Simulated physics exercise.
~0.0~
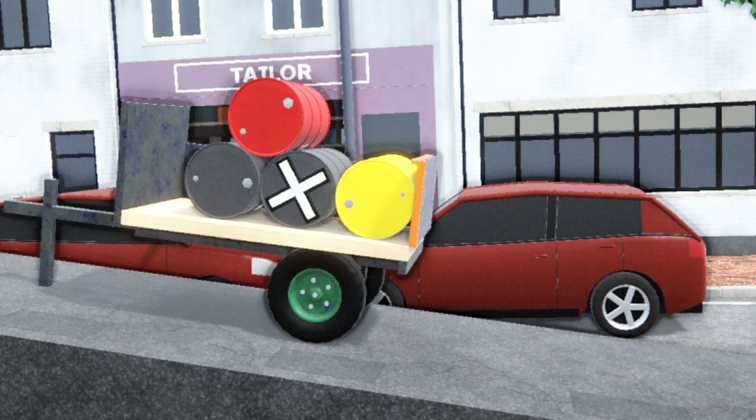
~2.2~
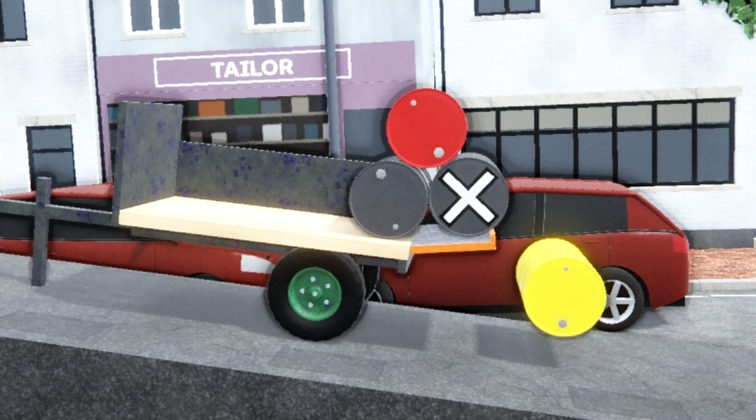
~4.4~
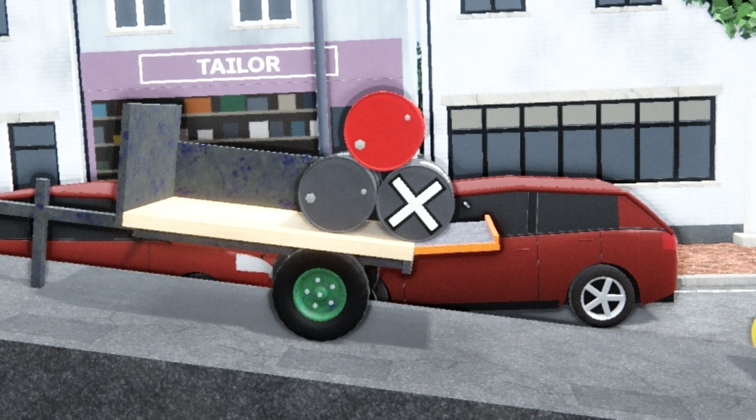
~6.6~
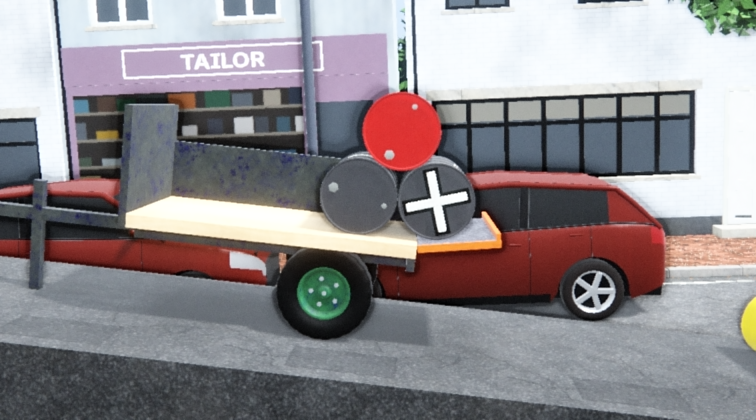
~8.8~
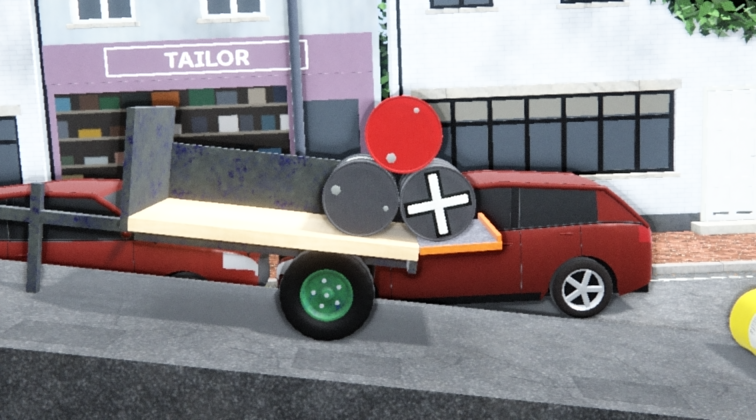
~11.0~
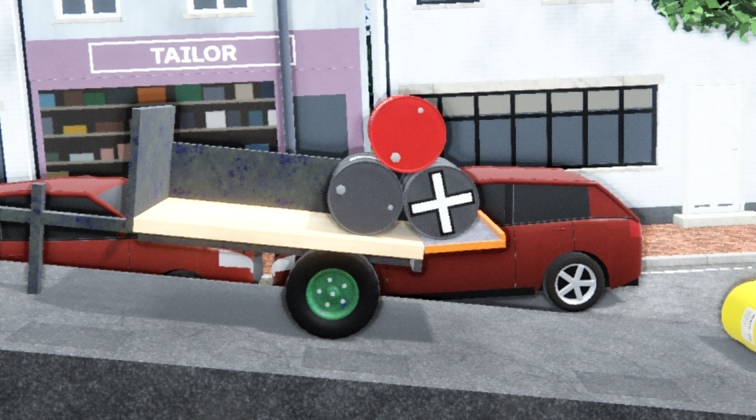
A tilted trailer stood on a sloping street with four drums on its bed, and as its tailgate dropped, the yellow one rolled off to the right onto the road, while the red drum and two dark ones shifted right and settled, still stacked aboard.
